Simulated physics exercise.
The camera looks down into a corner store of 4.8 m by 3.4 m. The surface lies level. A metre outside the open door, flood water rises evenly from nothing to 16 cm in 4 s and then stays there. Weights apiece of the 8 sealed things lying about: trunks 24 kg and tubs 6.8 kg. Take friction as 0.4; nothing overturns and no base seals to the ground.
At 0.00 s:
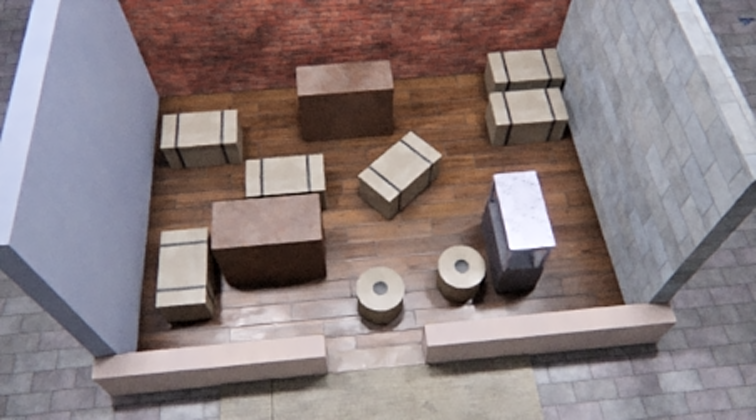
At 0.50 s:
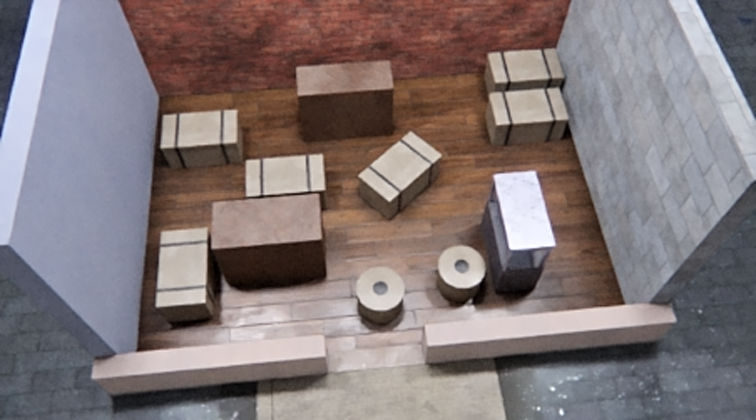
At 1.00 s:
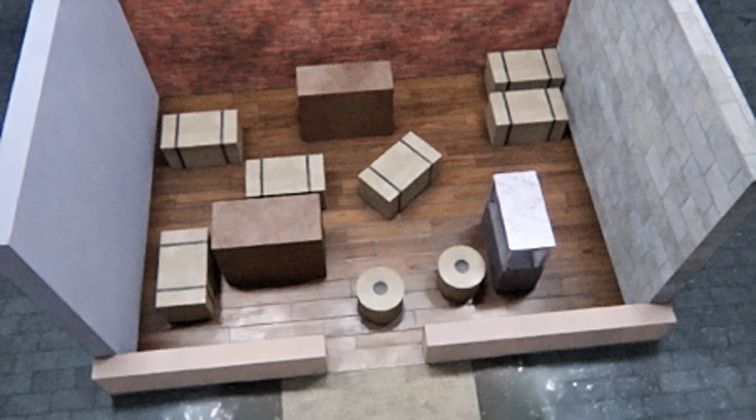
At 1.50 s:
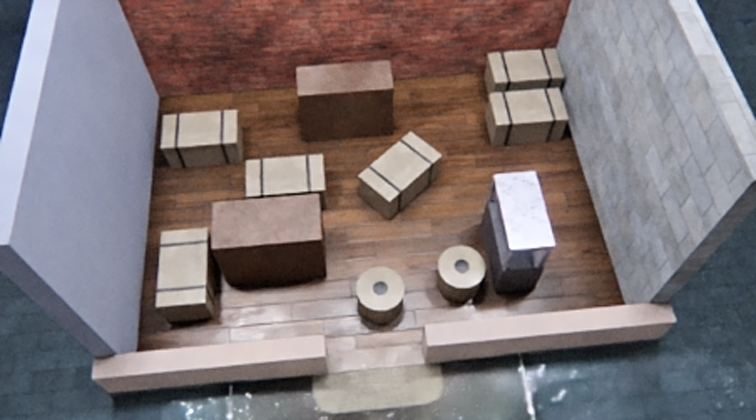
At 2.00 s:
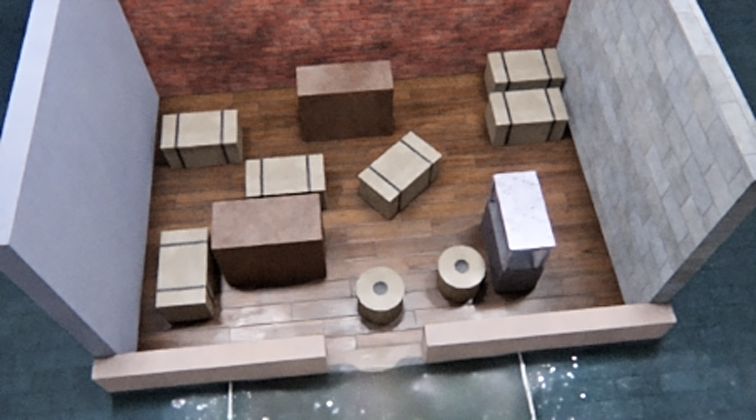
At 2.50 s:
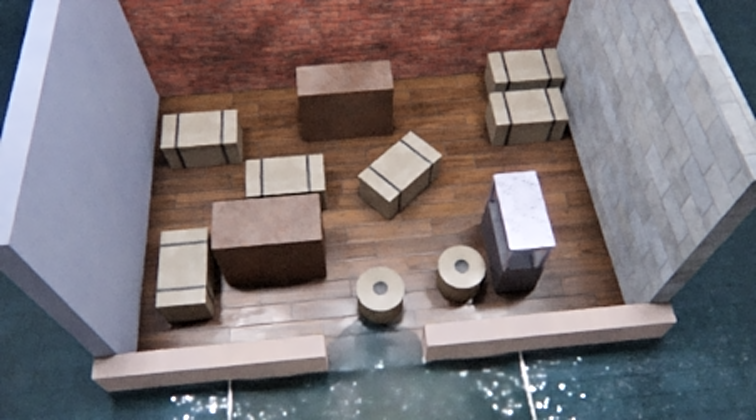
Water spread over the paving outside a brick-backed storeroom, covering the pale path up to the open doorway and just reaching its floor, while the strapped trunks, brown boxes and round tubs inside stayed still.
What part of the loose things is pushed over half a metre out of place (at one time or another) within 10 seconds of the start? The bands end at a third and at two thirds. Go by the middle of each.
That comes to not even a third.
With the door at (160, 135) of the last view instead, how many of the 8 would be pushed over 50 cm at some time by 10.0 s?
In that case 1 of them.
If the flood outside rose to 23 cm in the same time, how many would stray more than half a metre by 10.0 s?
In that case 3 of them.
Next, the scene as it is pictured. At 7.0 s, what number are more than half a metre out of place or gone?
By then 1.
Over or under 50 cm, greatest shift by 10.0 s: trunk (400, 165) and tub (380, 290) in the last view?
In turn: More, over.
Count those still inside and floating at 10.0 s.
3 of them.
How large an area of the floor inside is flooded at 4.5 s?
Roughly 3.5 m2.
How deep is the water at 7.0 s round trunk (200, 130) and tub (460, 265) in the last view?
About 2 and 3 cm.
After 3.5 s 0 of 8 are over 50 cm from their spots; 0 afloat.
After 4.5 s 1 of 8 are over 50 cm from their spots; 0 afloat.
After 7.0 s 1 of 8 are over 50 cm from their spots; 1 afloat.
After 10.0 s 2 of 8 are over 50 cm from their spots, and 2 have been at some point; 3 afloat.
